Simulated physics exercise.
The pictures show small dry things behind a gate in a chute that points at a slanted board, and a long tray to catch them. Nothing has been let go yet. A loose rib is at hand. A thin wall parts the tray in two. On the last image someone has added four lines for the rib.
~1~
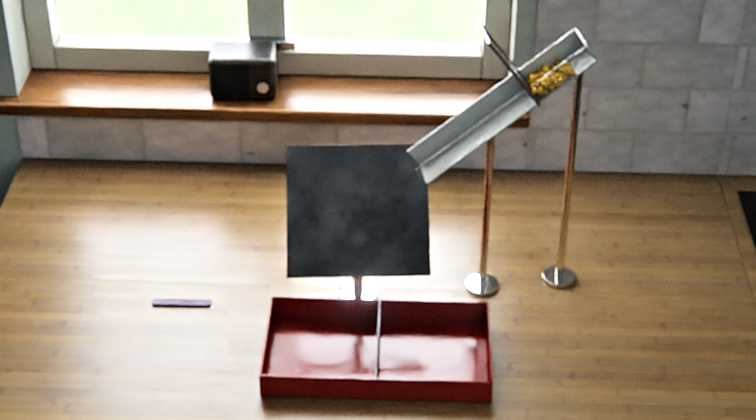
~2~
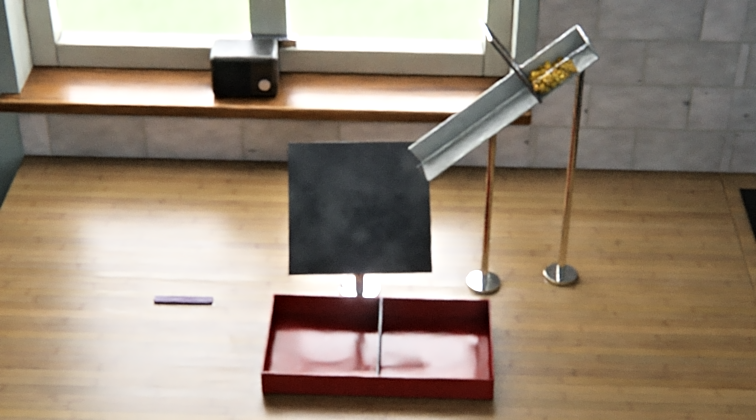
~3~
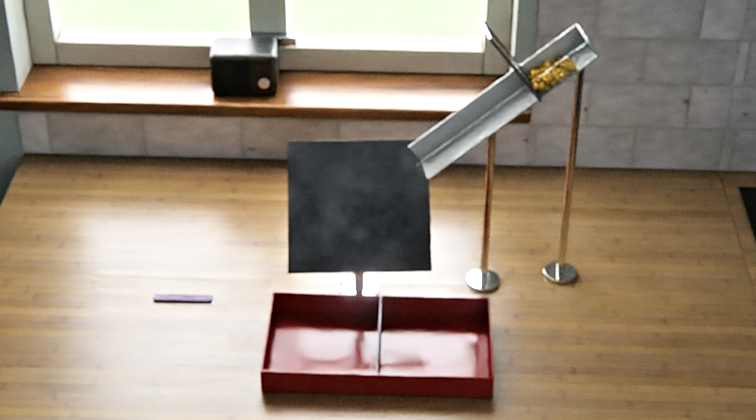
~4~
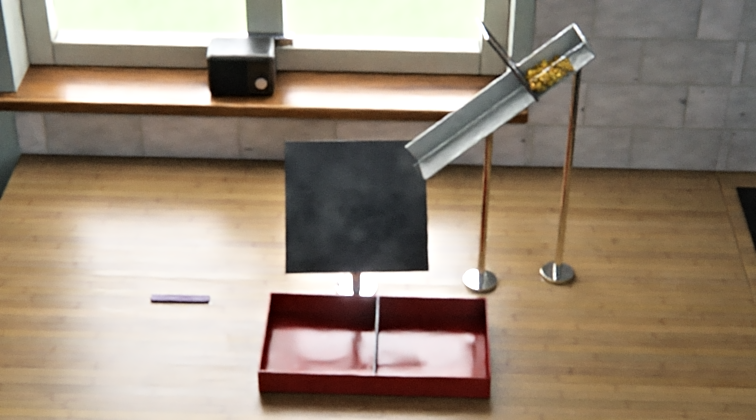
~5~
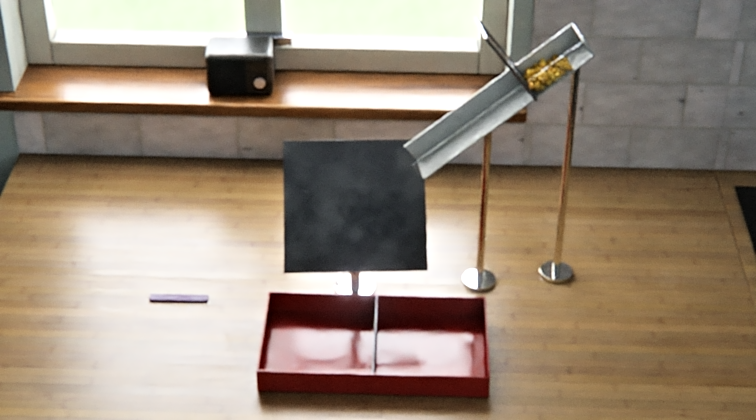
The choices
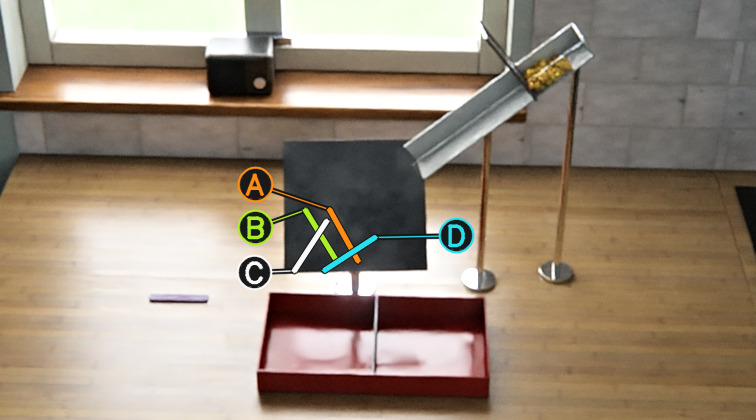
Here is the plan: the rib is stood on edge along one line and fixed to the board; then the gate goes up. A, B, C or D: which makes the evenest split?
A works best here.
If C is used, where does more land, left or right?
Left.
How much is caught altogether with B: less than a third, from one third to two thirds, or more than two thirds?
It is more than two thirds.
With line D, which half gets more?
Left.
On the marked copy, line A from (329, 209) to (358, 261); line B from (305, 210) to (336, 260); line C from (326, 221) to (294, 270); line D from (375, 237) to (324, 270).
For line A, of what is caught, about a third in the left half, about two thirds in the right.
For line B, of what is caught, nearly all in the left half, a stray few in the right.
For line C, of what is caught, all in the left half, none in the right.
For line D, of what is caught, nearly all in the left half, a small part in the right.
